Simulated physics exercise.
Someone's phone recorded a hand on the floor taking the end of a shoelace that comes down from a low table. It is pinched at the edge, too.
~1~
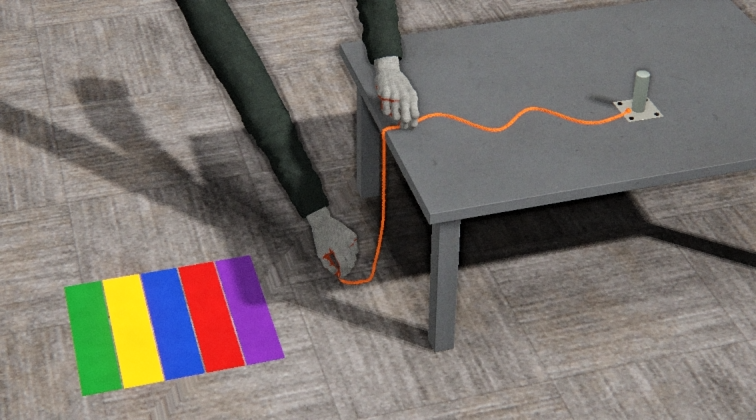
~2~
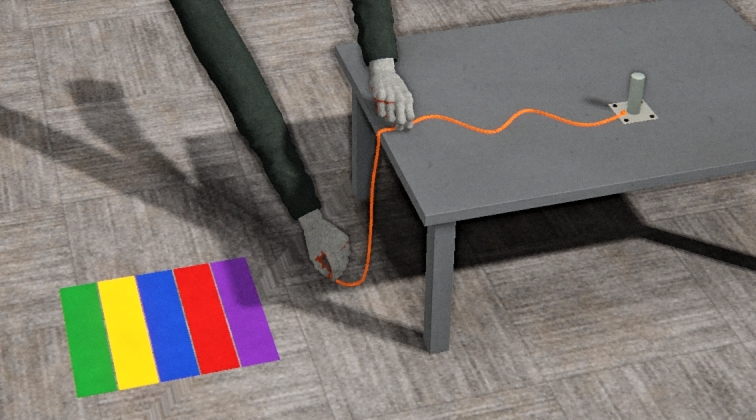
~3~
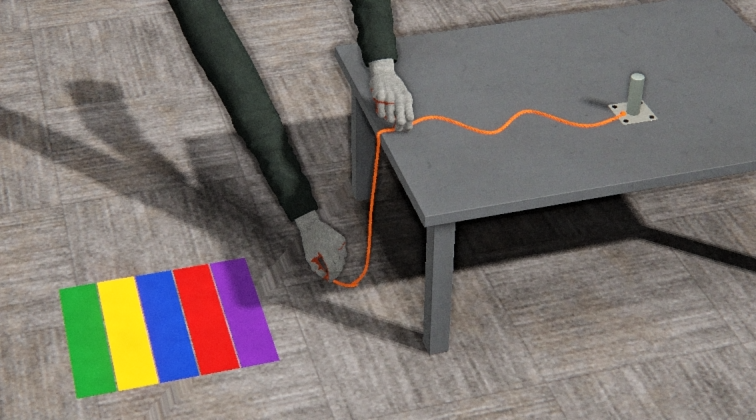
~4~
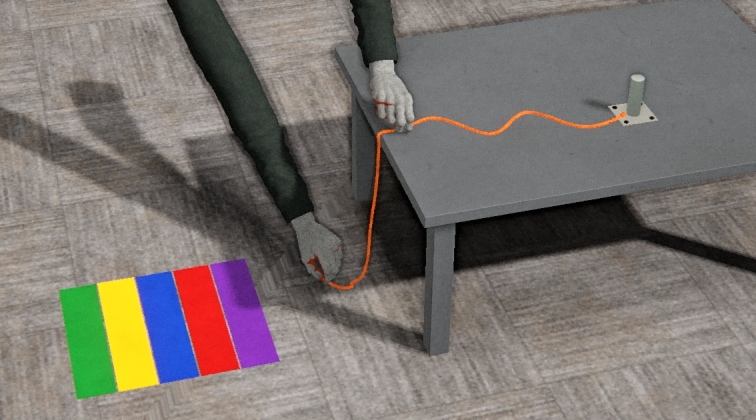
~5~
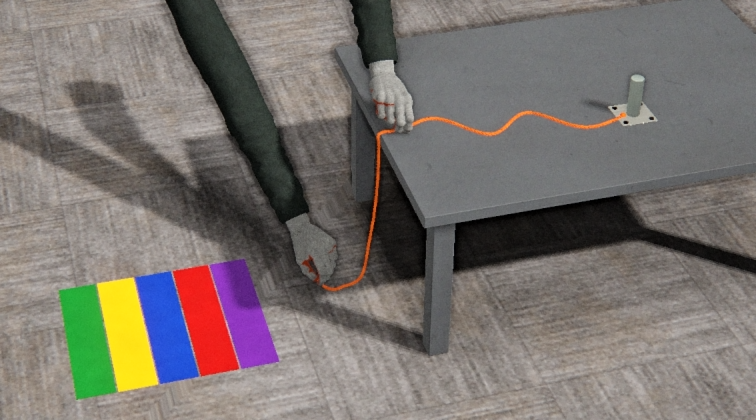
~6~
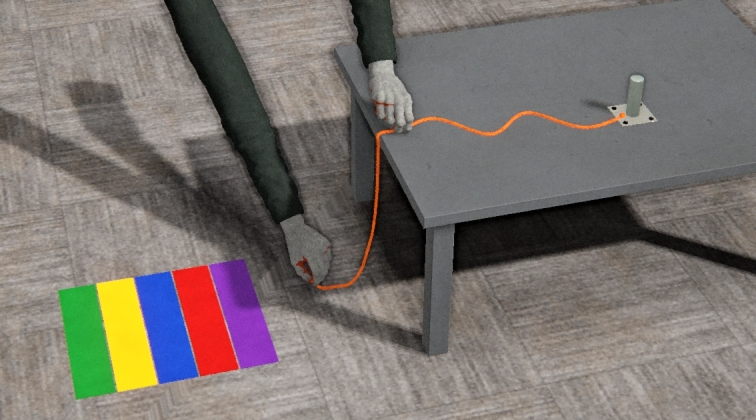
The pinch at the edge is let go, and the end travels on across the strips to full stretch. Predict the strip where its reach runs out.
Its reach runs out at the blue strip.
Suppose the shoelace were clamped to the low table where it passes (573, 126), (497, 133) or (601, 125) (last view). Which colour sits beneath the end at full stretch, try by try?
Going through the three places, that's blue, red and blue.
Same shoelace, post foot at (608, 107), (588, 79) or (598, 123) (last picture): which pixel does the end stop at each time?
Roughly (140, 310), (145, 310) and (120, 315), try by try.
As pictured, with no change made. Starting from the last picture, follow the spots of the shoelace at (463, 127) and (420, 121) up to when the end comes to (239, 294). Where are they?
About (431, 134) for the first point; the other lies about (385, 142).
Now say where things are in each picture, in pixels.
The first frame shows end (339, 274); purple (260, 341); red (220, 349); blue (180, 356); yellow (139, 364); green (99, 371).
The second frame shows end (331, 276); shoelace through (594, 125) (520, 113) (459, 123) (386, 131) (372, 195) (368, 260).
The third frame shows end (328, 278).
The fourth frame shows end (323, 279); shoelace through (593, 126) (520, 114) (459, 125) (385, 132) (375, 196) (367, 261).
The fifth frame shows end (318, 280).
The sixth frame shows end (312, 281); shoelace through (593, 127) (519, 115) (459, 125) (385, 133) (377, 196) (364, 261).
Soon after, end near (239, 294); over purple.
After that, end near (190, 303); over red.
At the stop, end near (161, 308); over blue. It gets as far as the blue strip.
